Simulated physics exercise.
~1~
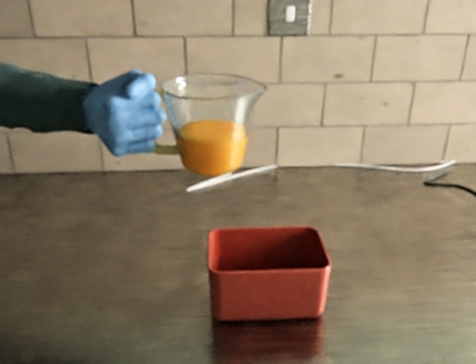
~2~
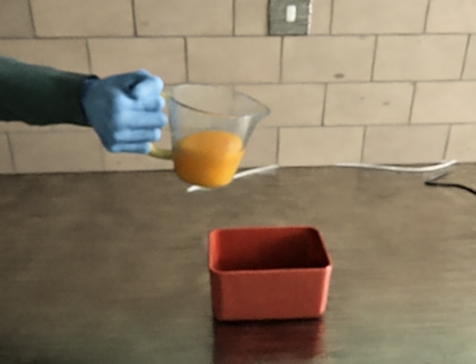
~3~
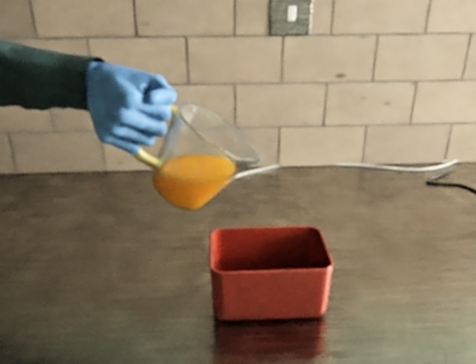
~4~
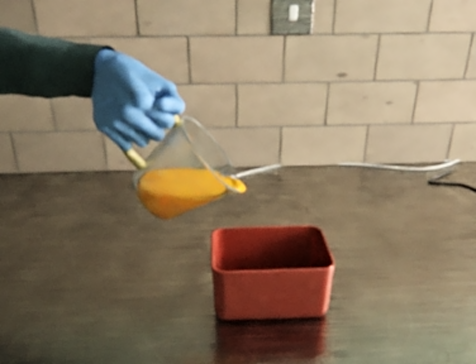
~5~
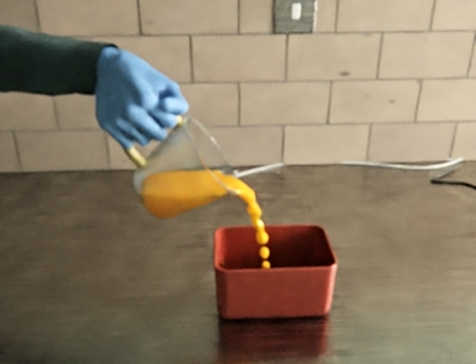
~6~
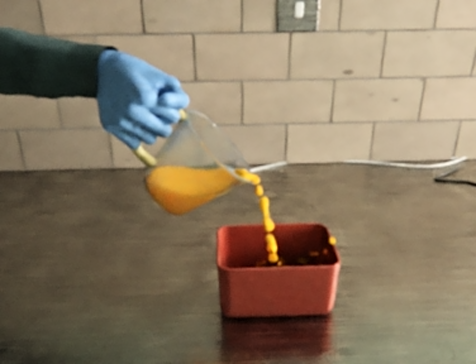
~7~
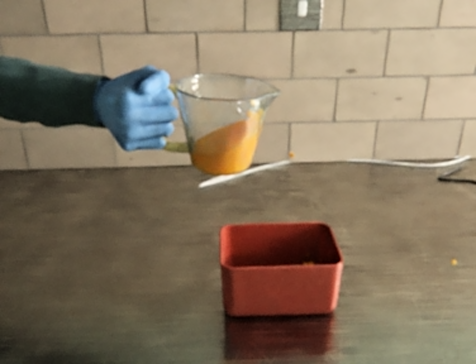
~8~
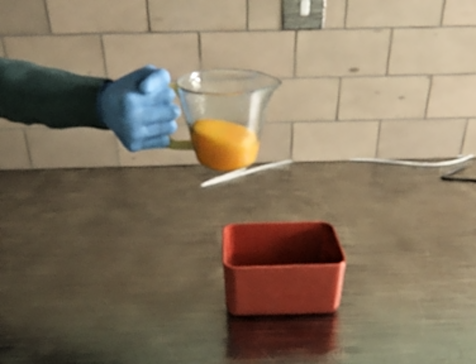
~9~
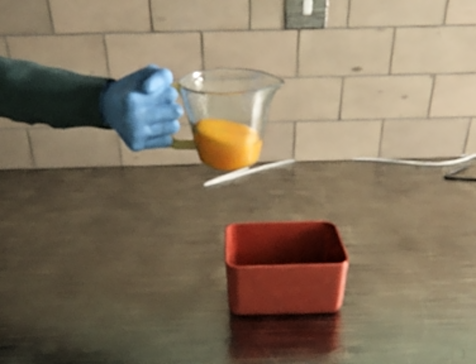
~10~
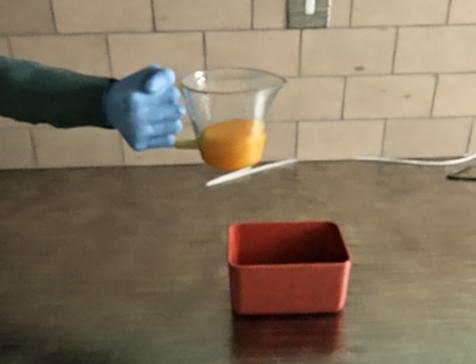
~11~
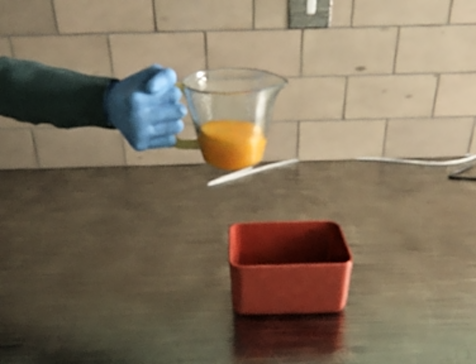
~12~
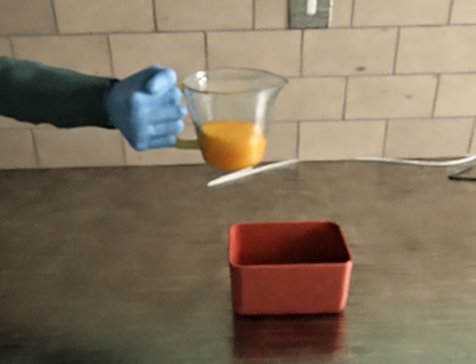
A gloved hand tips a jug, pours some orange juice into a red box, and levels it.
